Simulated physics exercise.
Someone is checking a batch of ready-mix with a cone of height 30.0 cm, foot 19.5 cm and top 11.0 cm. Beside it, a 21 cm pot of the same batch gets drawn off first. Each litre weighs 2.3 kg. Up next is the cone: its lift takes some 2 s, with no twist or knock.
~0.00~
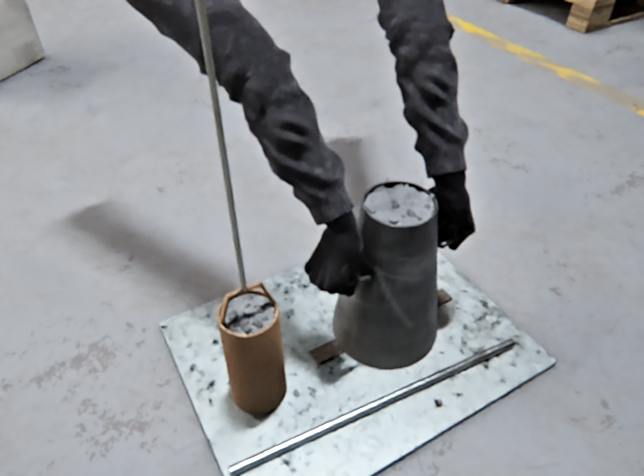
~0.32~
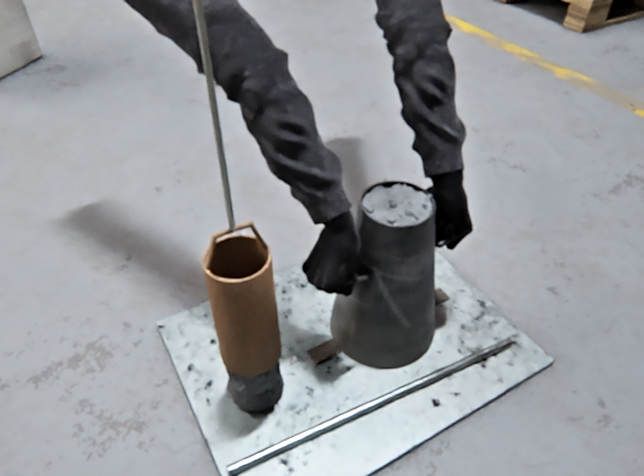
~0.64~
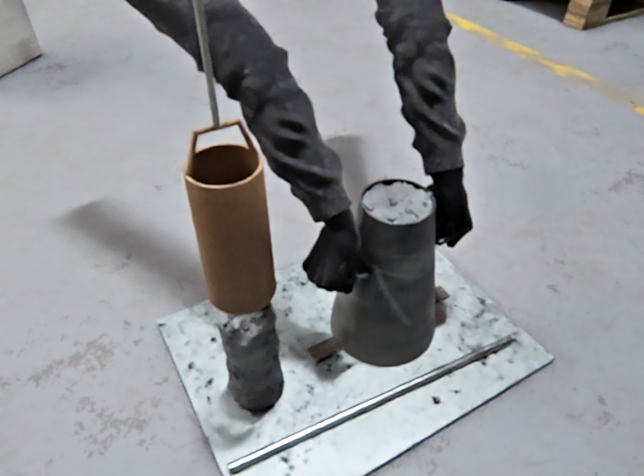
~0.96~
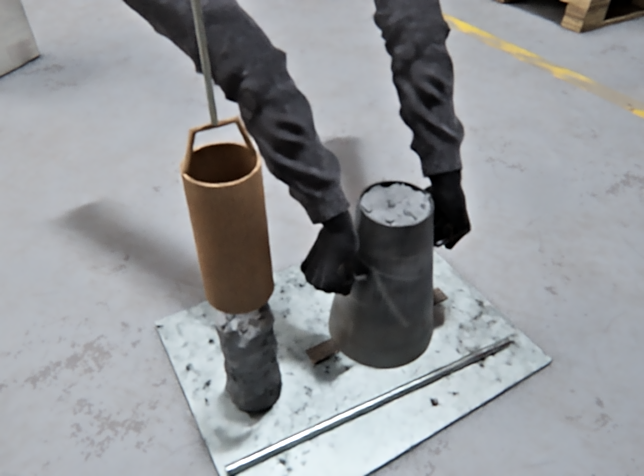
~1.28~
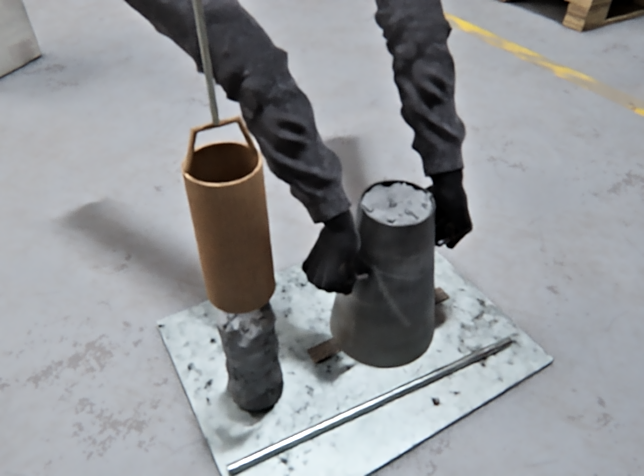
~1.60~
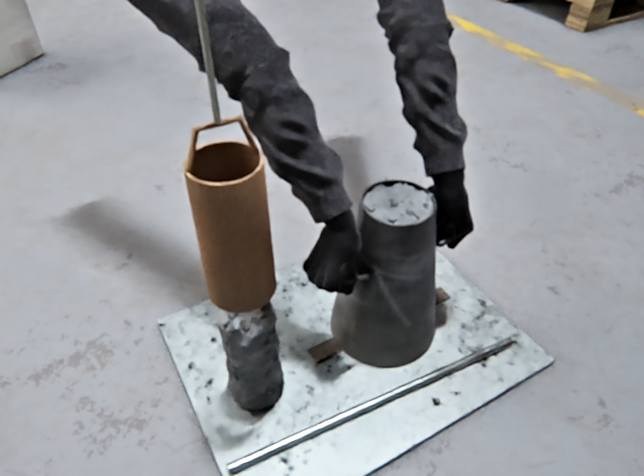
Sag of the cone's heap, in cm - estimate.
0 cm.
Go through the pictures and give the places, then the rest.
Middle of the pot's mouth at (248, 313), still down; middle of the cone's top at (399, 204), not yet moved, in the first frame.
Middle of the pot's mouth at (237, 258), raised 11 cm; middle of the cone's top at (397, 203), not yet moved, in the second frame.
Middle of the pot's mouth at (223, 166), raised 25 cm; the heap from the pot 21 cm high and 8.9 cm wide, top at (246, 313); middle of the cone's top at (397, 201), not yet moved, in the third frame.
Middle of the pot's mouth at (221, 164), raised 26 cm; the heap from the pot 21 cm high and 8.9 cm wide, top at (244, 314); middle of the cone's top at (395, 203), not yet moved, in the fourth frame.
Middle of the pot's mouth at (222, 164), raised 26 cm; the heap from the pot 21 cm high and 8.9 cm wide, top at (246, 314); middle of the cone's top at (397, 203), not yet moved, in the fifth frame.
Middle of the pot's mouth at (224, 163), raised 26 cm; the heap from the pot 21 cm high and 8.9 cm wide, top at (246, 313); middle of the cone's top at (398, 202), not yet moved, in the sixth frame.
By 2.1 s, the cone is up 7.1 cm; the ready-mix has come down 0.1 cm to 30 cm and is 20 cm wide.
By 2.6 s, the cone is up 19 cm; the ready-mix has come down 0.2 cm to 30 cm and is 20 cm wide.
By 3.1 s, the cone is up 31 cm; the ready-mix has come down 0.2 cm to 30 cm and is 20 cm wide.
By 3.7 s, the cone is clear; the ready-mix has come down 0.2 cm to 30 cm and is 20 cm wide.
By 4.3 s, at rest, the cone is clear; the ready-mix has come down 0.2 cm to 30 cm and is 20 cm wide.
